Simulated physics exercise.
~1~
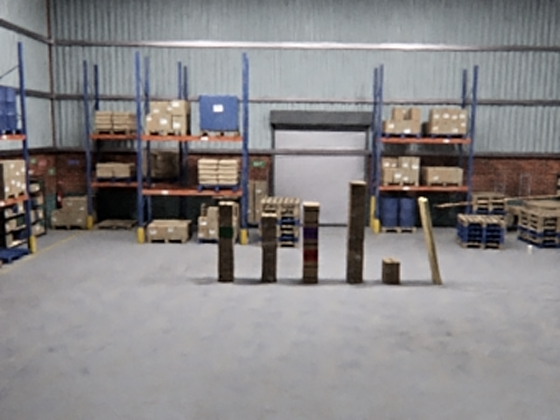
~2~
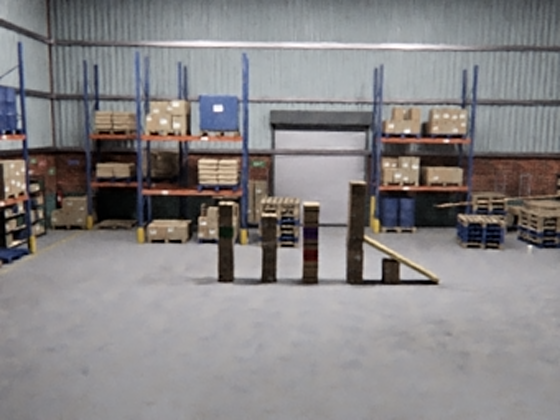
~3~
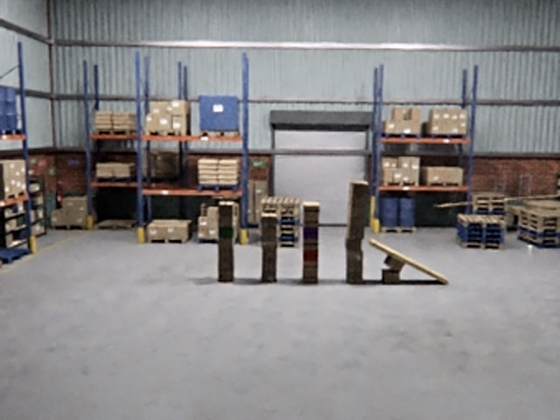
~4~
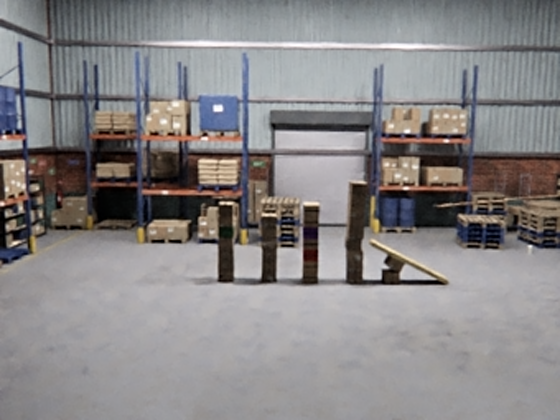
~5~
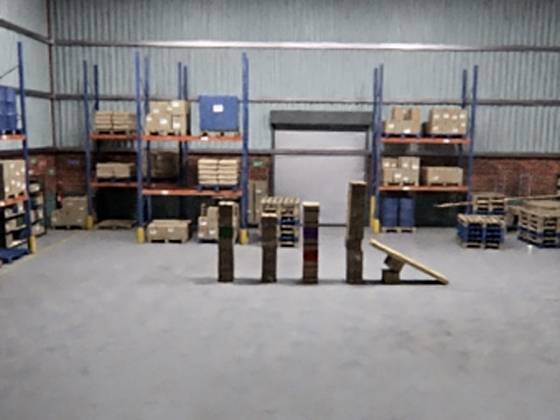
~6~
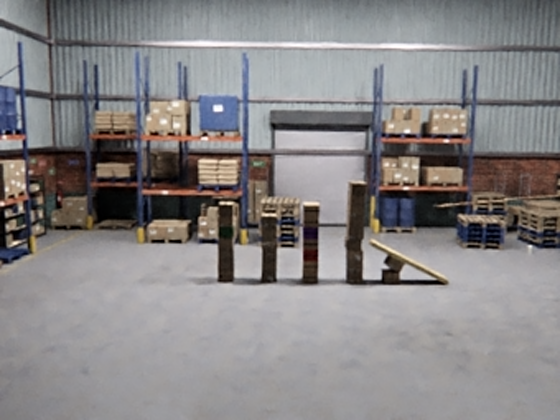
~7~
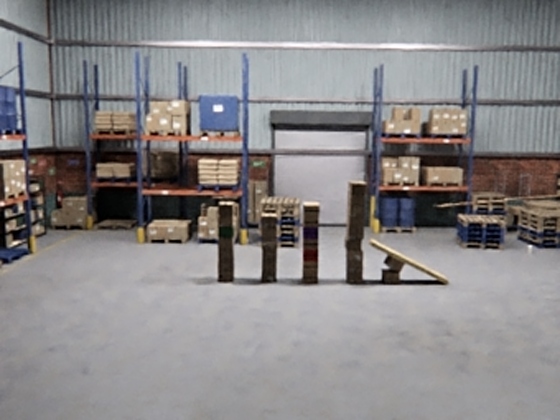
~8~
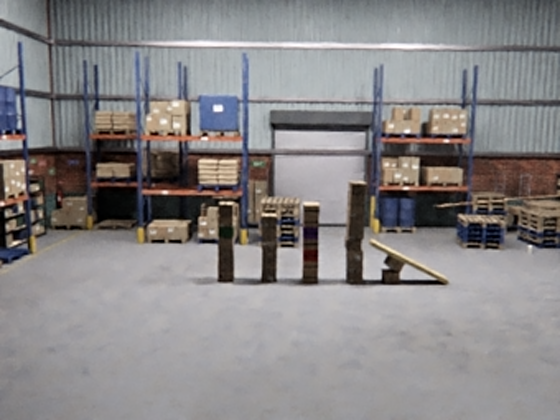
In a warehouse lined with shelves of boxes, barrels and pallets, four tall stacks of cartons and one low one stand in a row across the grey floor. At the right end, a pale board already leans slightly to the left. It topples leftward onto the low stack and comes down at a slant beside the nearest tall pile. The board then shifts a little to the right, and a piece of the low stack ends up tilted beneath it. Everything settles there, with the board resting aslant and all the tall stacks, including their green, red and purple cartons, still upright.
